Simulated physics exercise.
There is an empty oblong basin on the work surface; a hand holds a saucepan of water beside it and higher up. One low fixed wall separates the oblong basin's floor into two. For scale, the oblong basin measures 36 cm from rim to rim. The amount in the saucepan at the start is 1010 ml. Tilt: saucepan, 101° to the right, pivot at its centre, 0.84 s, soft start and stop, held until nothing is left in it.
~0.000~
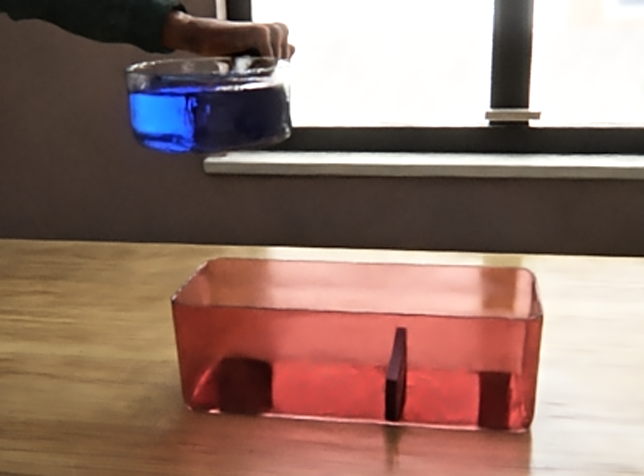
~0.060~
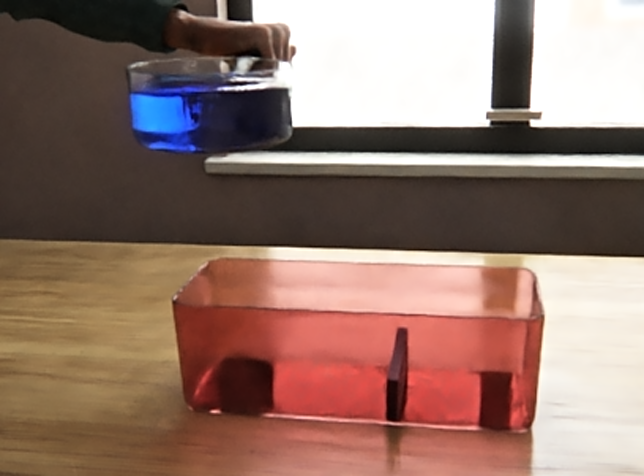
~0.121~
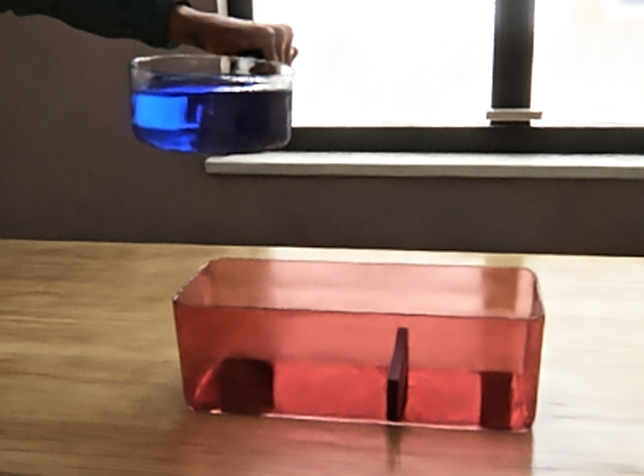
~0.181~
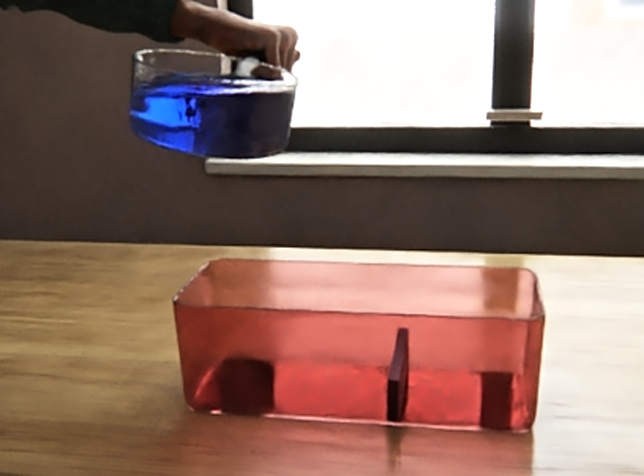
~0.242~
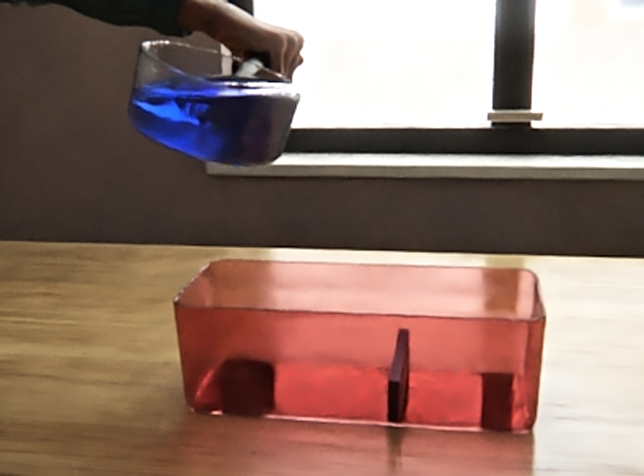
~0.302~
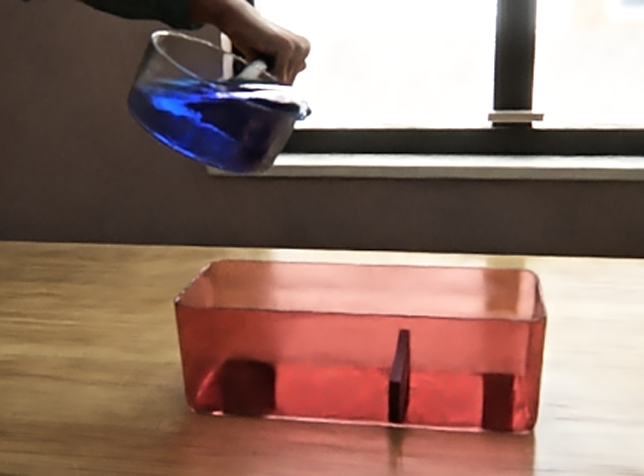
A hand holding a clear saucepan of blue water above an empty, see-through red basin kept it level at first, then tilted it steadily to the right until a little water reached over the edge.
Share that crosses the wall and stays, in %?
18 %.
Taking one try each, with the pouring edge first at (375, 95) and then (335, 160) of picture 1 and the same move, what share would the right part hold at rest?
65 then 35 %.
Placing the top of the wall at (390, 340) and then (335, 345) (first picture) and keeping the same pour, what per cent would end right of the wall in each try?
In order, 20 and 70 per cent.
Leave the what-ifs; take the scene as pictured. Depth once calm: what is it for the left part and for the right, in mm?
Roughly 28 mm on the left side and 10 mm on the right side.
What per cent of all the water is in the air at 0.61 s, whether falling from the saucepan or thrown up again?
Estimate: Some 48 % of the total.
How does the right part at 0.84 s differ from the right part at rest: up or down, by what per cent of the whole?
It goes up by about 2.
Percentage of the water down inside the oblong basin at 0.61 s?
Near 24 in a hundred.
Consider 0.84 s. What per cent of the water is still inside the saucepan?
About 6 percent.
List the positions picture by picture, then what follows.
The first picture shows tilt 0°; pouring edge (289, 67); surface from (139, 82) to (289, 82); the oblong basin's rim runs from (189, 281) to (538, 294); the wall's top is at (397, 352).
The second picture shows tilt 1°; pouring edge (291, 69); surface from (140, 82) to (290, 83).
The third picture shows tilt 5°; pouring edge (293, 75); surface from (142, 81) to (292, 84).
The fourth picture shows tilt 11°; pouring edge (296, 84); surface from (143, 81) to (295, 87).
The fifth picture shows tilt 19°; pouring edge (299, 98); surface from (142, 84) to (299, 89).
The sixth picture shows tilt 29°; pouring edge (300, 113); surface from (143, 83) to (296, 101); 4 per cent is over the edge.
Then, 0.61 s in, the tilt is 84° and 29 per cent is still to pour, 19 is left of the wall and 4 right of it.
Then, 0.84 s in, the tilt is 101° and 6 per cent is still to pour, 69 is left of the wall and 15 right of it.
Then, 1.08 s in, the tilt is 101° and 1 per cent is still to pour, 73 is left of the wall and 17 right of it.
Then, 1.34 s in, the tilt is 101° and 0 per cent is still to pour, 76 is left of the wall and 18 right of it.
Finally, 76 per cent lies left of the wall, 18 right of it and 6 outside.
